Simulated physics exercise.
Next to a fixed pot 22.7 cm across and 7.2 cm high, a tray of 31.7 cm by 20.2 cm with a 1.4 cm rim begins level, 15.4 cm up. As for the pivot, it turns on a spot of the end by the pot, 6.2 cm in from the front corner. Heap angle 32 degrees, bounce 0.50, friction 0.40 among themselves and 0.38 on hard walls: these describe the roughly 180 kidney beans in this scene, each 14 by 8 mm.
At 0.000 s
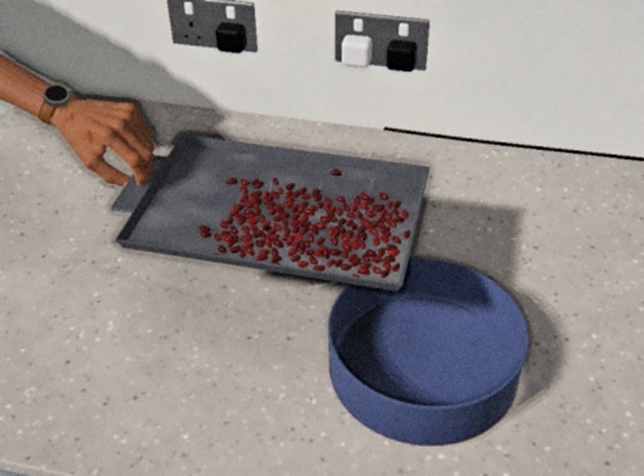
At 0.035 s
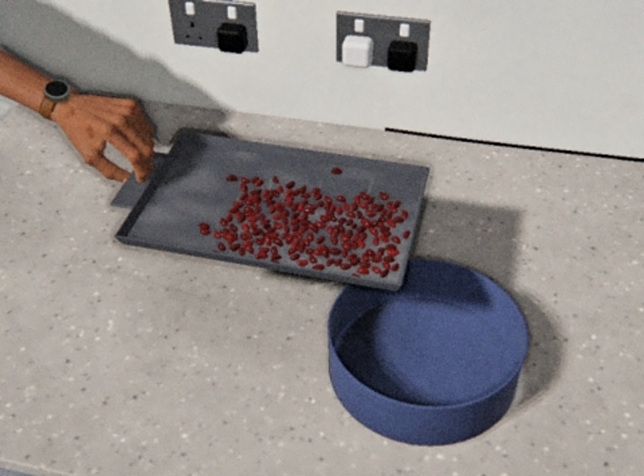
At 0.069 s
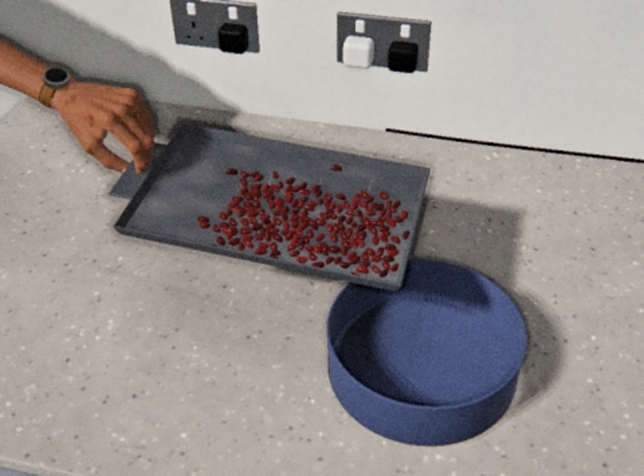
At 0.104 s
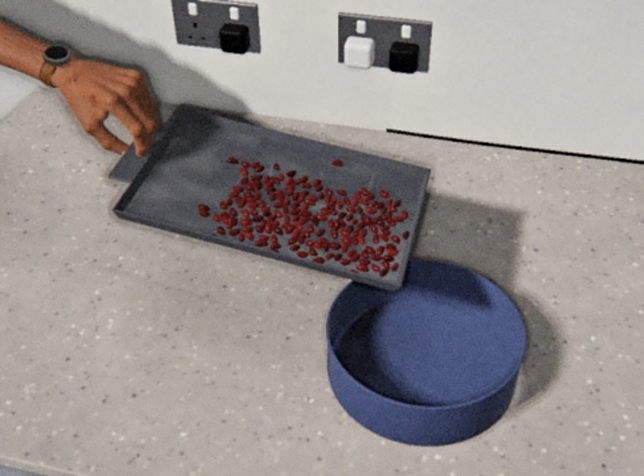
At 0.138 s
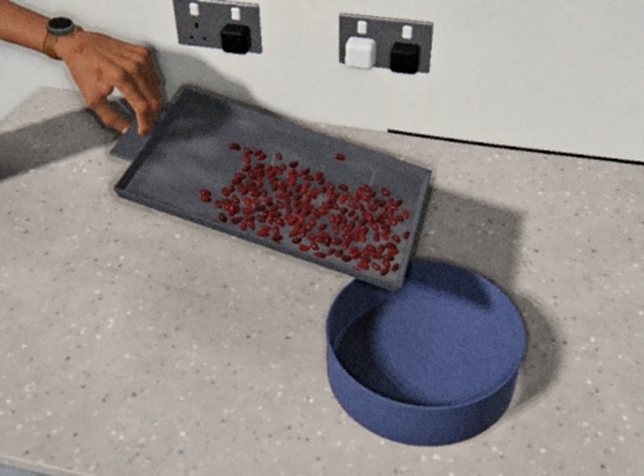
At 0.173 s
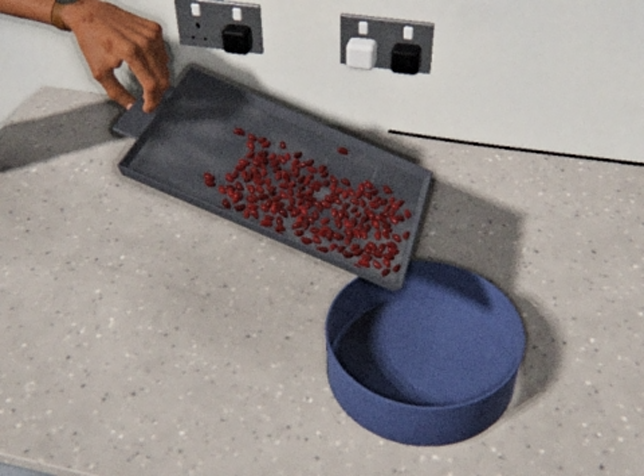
A dark tray of red beans was lifted at its left end by a hand wearing a watch, slanting slowly and then more steeply toward a blue pot, while the beans barely shifted.
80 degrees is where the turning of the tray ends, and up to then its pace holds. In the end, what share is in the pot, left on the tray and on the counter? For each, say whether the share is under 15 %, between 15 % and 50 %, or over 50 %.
In order: Pot: Will likely hold the majority. Tray: Will likely hold a small amount. Counter: Will likely hold a medium amount.
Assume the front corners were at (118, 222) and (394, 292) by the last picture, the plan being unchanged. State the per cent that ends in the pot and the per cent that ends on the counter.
Split: Pot = 80, counter = 20.
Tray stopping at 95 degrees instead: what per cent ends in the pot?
You'd end up with some 80 % in the pot.
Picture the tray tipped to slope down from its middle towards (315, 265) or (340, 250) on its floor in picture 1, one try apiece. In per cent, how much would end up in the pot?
Near 90 and 100 percent, in that order.
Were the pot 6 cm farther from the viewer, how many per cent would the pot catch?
Expect something close to 90 per cent.
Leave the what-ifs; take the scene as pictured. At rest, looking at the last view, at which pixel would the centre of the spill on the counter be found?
Roughly at pixel (536, 286) in the last view.
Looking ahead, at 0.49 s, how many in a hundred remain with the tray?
Of the load, some 100 percent.
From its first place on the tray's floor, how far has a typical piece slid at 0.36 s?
About 2 cm.
Then, at 0.36 s, tilt 50 degrees; the tray holds 100 %, the pot 0 %.
After 0.49 s, tilt 72 degrees; the tray holds 100 %, the pot 0 %.
Then, at 0.75 s, tilt 80 degrees; the tray holds 5 %, the pot 65 %.
In the end, at 2.2 s, pot 75 %, tray 0 %, counter 25 %.
